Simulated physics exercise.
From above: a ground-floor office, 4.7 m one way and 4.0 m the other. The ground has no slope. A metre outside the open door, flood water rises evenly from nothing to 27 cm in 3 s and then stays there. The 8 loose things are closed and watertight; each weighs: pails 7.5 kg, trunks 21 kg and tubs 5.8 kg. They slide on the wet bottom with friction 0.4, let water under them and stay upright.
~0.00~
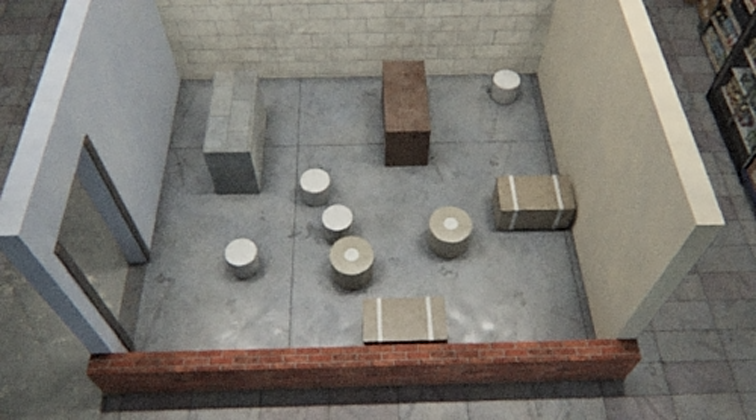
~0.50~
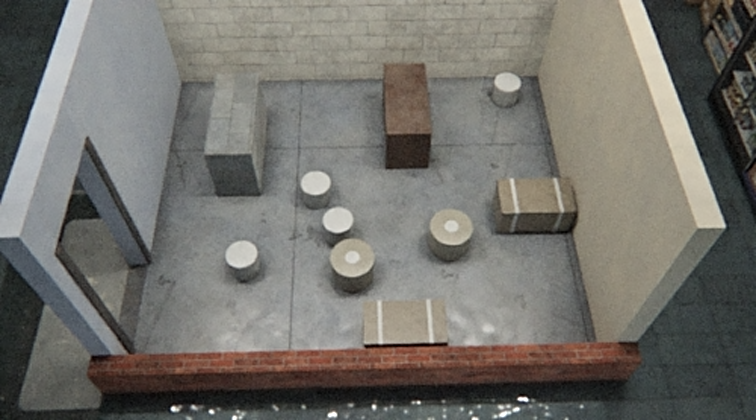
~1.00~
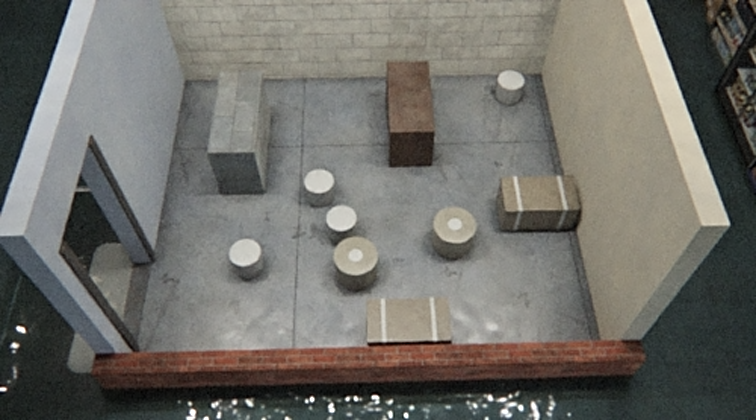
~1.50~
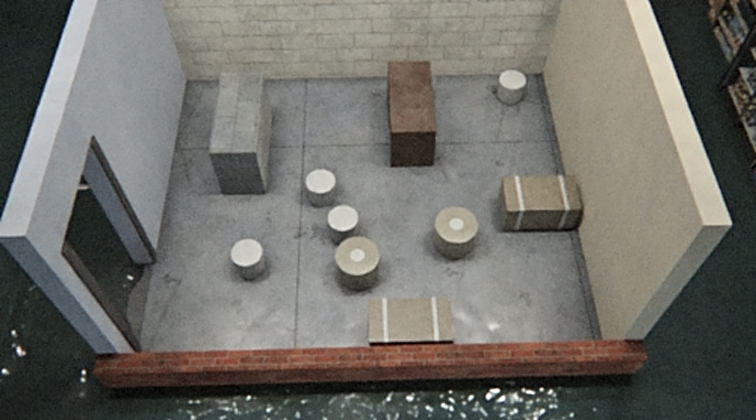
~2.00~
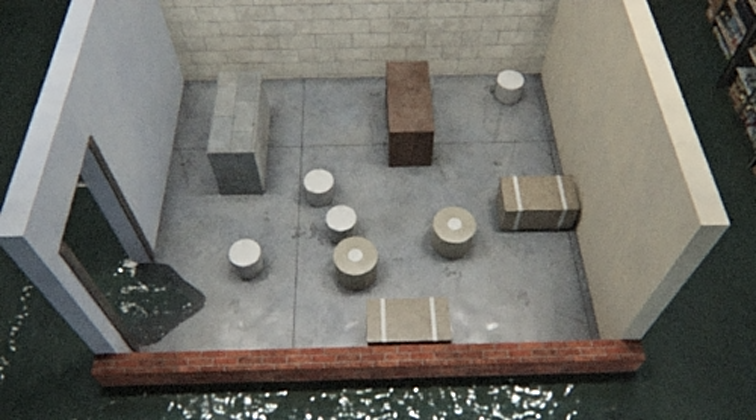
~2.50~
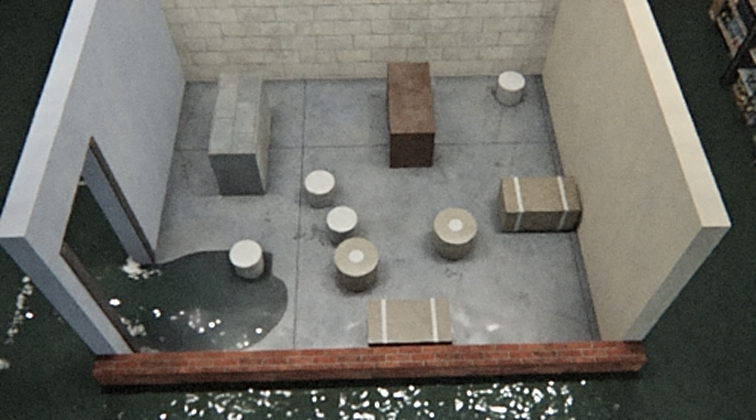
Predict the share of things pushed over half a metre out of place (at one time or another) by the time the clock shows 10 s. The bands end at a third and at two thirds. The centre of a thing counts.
It is two thirds or above.
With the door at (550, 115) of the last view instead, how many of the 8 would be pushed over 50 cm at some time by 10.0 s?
Then 4.
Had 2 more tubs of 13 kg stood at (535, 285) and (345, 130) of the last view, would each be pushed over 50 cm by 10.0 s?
In that order: More, less.
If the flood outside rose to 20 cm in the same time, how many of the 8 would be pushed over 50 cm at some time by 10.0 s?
Then 5.
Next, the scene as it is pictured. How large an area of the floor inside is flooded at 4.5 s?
Roughly 9.0 m2.
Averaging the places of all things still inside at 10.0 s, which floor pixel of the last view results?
Near (428, 147).
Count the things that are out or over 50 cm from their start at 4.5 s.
By then 3.
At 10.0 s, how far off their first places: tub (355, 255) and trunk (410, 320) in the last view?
In turn: 250 cm, 250 cm.
After 3.5 s 0 of 8 are over 50 cm from their spots; 0 afloat.
After 4.5 s 3 of 8 are over 50 cm from their spots; 0 afloat.
After 7.0 s 6 of 8 are over 50 cm from their spots; 3 afloat.
After 10.0 s 7 of 8 are over 50 cm from their spots, and 7 have been at some point; 6 afloat.
